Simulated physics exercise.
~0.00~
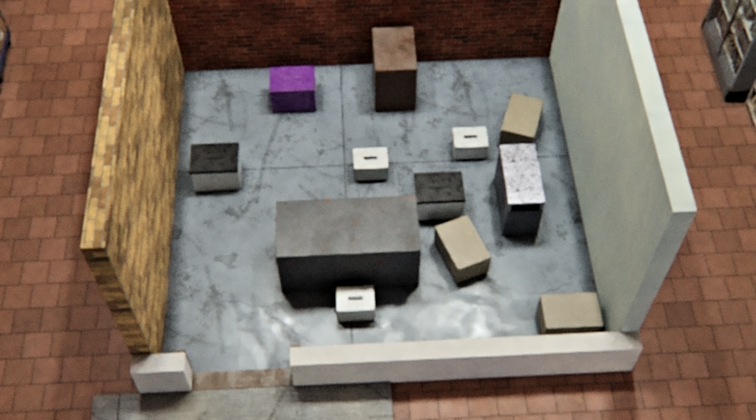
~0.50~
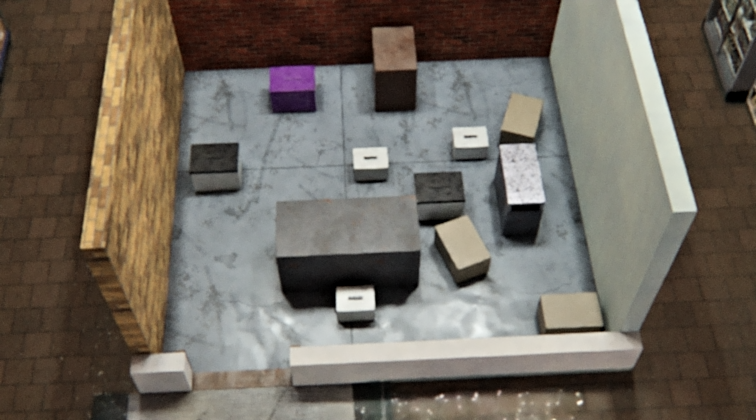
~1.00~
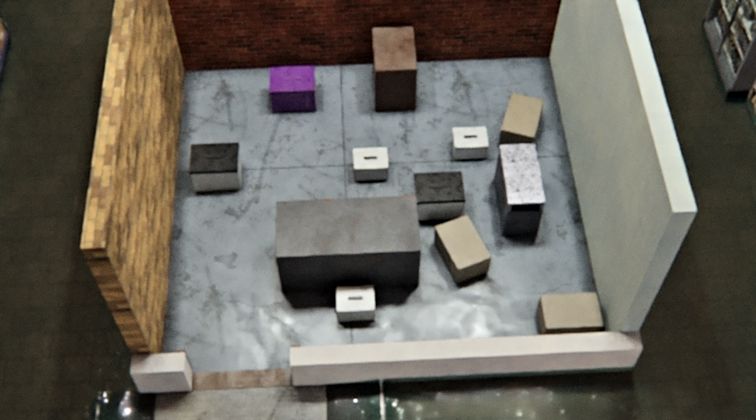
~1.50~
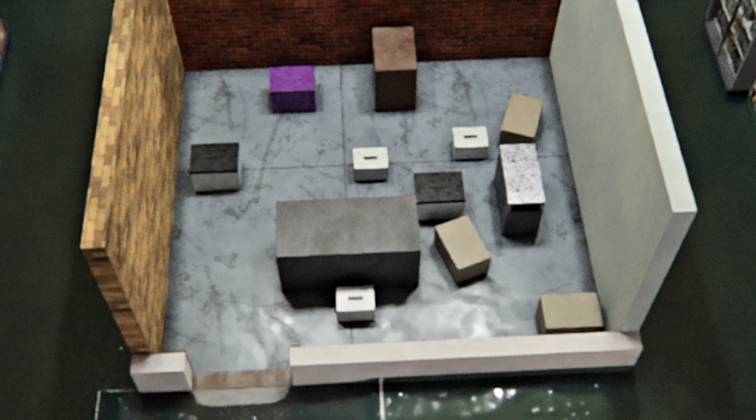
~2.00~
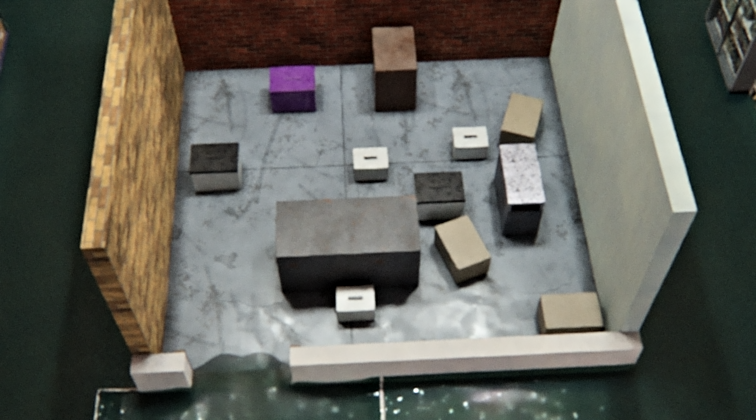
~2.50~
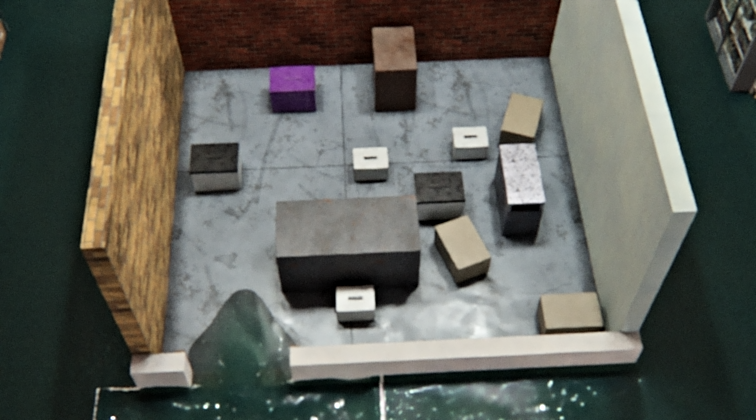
Dark green water spreads over the reddish paving outside a small shop, seen from high above its open front, with a brick wall behind, a yellowish wall left and a pale one right. A purple chest and brown box stand at the back, with grey, black, white and tan blocks around the floor. The paving darkens and disappears, then water pushes through the front-left gap while every object and the view stay still.
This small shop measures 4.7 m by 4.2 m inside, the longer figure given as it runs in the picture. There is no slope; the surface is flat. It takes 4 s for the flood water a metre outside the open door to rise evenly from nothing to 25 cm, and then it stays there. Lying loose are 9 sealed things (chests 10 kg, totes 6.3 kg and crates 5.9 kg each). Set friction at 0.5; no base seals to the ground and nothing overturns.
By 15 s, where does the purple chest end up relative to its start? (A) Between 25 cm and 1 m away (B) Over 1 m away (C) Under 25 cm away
Answer: B.
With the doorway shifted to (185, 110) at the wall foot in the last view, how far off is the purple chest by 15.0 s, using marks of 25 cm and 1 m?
So the purple chest is well away by then.
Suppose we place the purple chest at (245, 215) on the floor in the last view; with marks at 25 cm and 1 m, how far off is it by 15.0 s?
What happens is it gets pushed a long way.
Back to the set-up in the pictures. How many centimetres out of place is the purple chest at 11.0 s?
Around 300 centimetres.
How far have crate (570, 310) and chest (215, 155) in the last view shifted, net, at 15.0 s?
100 cm, 200 cm.
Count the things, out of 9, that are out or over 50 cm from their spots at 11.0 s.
The number by then is 7.
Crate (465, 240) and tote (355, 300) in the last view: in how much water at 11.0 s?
Close to 9 and 9 centimetres.
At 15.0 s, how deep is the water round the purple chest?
Roughly 13 cm deep.
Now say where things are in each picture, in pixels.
The first frame shows the purple chest at (292, 79), on the bottom; 0.0 m2 under water; 0 of 9 have shifted.
The second frame shows the purple chest at (292, 79), on the bottom; 0.0 m2 under water; 0 of 9 have shifted.
The third frame shows the purple chest at (292, 79), on the bottom; 0.0 m2 under water; 0 of 9 have shifted.
The fourth frame shows the purple chest at (292, 79), on the bottom; water covers 0.0 m2; 0 of 9 have shifted.
The fifth frame shows the purple chest at (292, 79), on the bottom; 0.1 m2 under water; 0 of 9 have shifted.
The sixth frame shows the purple chest at (292, 79) rests on the ground; water covers 0.7 m2; 0 of 9 have shifted.
After 3.5 s the purple chest is near (292, 79), 0.0 m from its start, aground; 0 afloat.
After 6.8 s the purple chest is near (346, 56), 0.7 m from its start, afloat; 2 afloat.
After 11.0 s the purple chest is near (486, 205), 2.9 m from its start, afloat; 8 afloat.
After 15.0 s the purple chest is near (493, 229), 3.2 m from its start, afloat; 9 afloat.
